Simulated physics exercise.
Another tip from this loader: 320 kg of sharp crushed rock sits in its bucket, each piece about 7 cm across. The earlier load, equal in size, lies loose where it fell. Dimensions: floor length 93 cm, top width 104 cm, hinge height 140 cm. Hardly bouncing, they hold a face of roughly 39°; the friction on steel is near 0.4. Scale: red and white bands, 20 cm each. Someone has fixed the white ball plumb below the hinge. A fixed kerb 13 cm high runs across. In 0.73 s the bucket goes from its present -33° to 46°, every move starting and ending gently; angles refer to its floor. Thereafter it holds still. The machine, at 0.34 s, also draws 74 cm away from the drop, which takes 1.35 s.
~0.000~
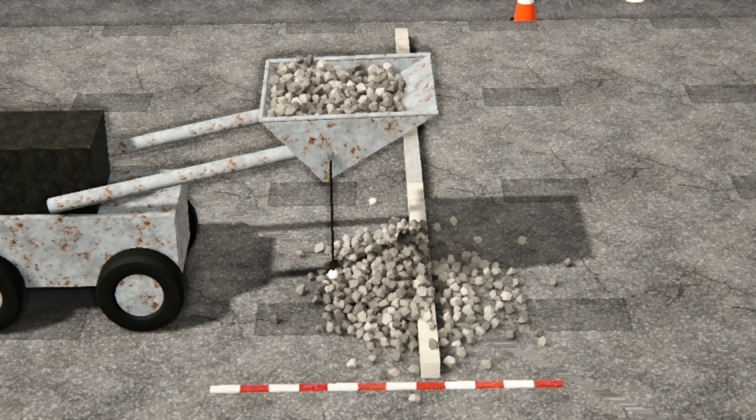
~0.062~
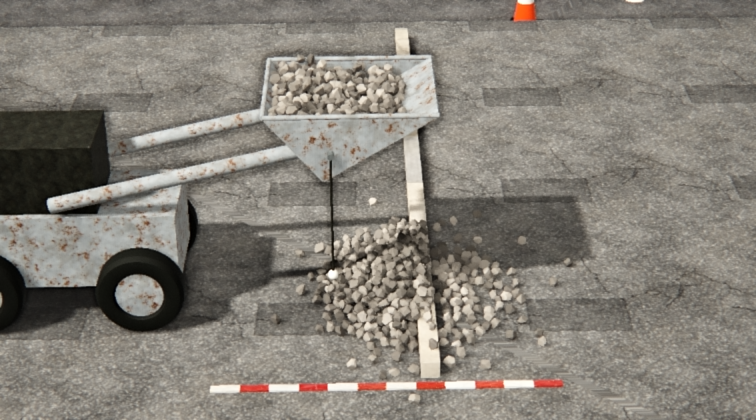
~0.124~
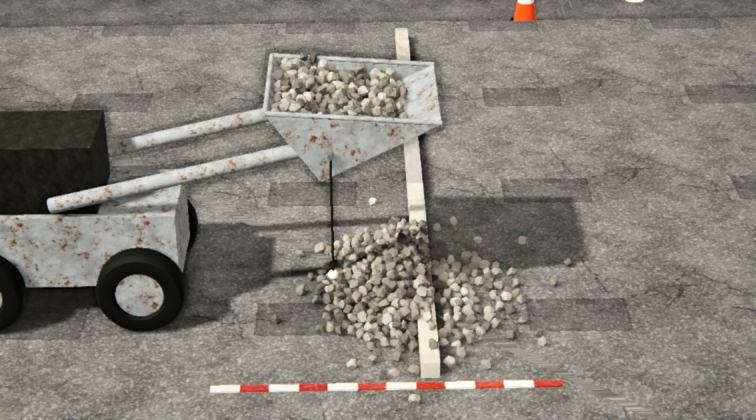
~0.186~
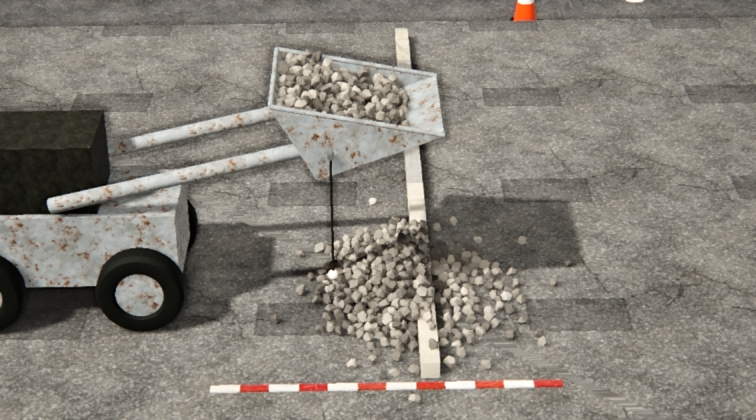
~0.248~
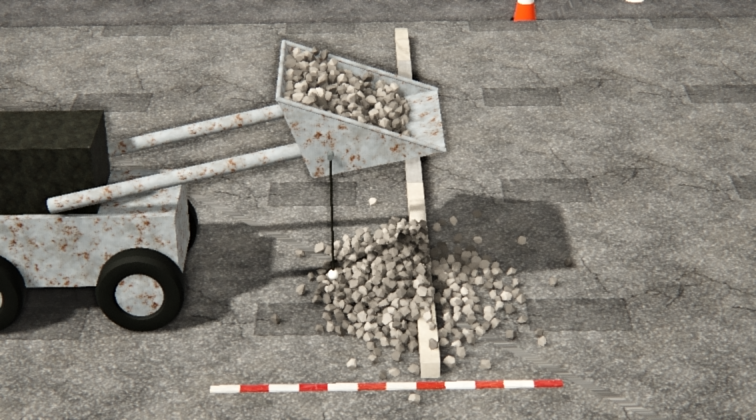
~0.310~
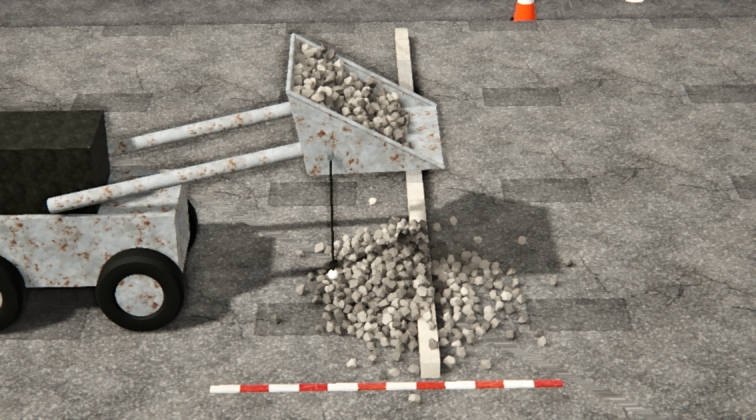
The clip shows a rusty loader holding a bucket of stones above a loose pile lying across a pale kerb; the bucket gradually tilts, its left side rising and right edge lowering, while the stones inside shift with it.
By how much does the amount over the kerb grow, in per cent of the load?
About 30 per cent.
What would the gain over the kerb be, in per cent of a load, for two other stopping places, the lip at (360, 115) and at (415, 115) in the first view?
Case one about 0 %, case two about 10 %.
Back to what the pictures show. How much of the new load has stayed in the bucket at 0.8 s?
It keeps some 55 percent of its load.
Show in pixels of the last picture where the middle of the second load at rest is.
I'd point to about (385, 274).
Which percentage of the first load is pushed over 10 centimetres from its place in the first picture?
Estimate: 10 %, roughly.
After 0.6 s the floor is at 34°; in per cent of one load, 100 in the bucket, 81 on this side of the kerb, 19 over the kerb; the foremost stones are at (536, 294).
After 0.8 s the floor is at 46°; in per cent of one load, 55 in the bucket, 126 on this side of the kerb, 19 over the kerb; the foremost stones are at (536, 294).
After 2.1 s the floor is at 46°; in per cent of one load, 0 in the bucket, 152 on this side of the kerb, 48 over the kerb; the foremost stones are at (579, 276).
After 4.7 s the floor is at 46°; in per cent of one load, 0 in the bucket, 151 on this side of the kerb, 49 over the kerb; the foremost stones are at (579, 276). Net gain over the kerb, 30.
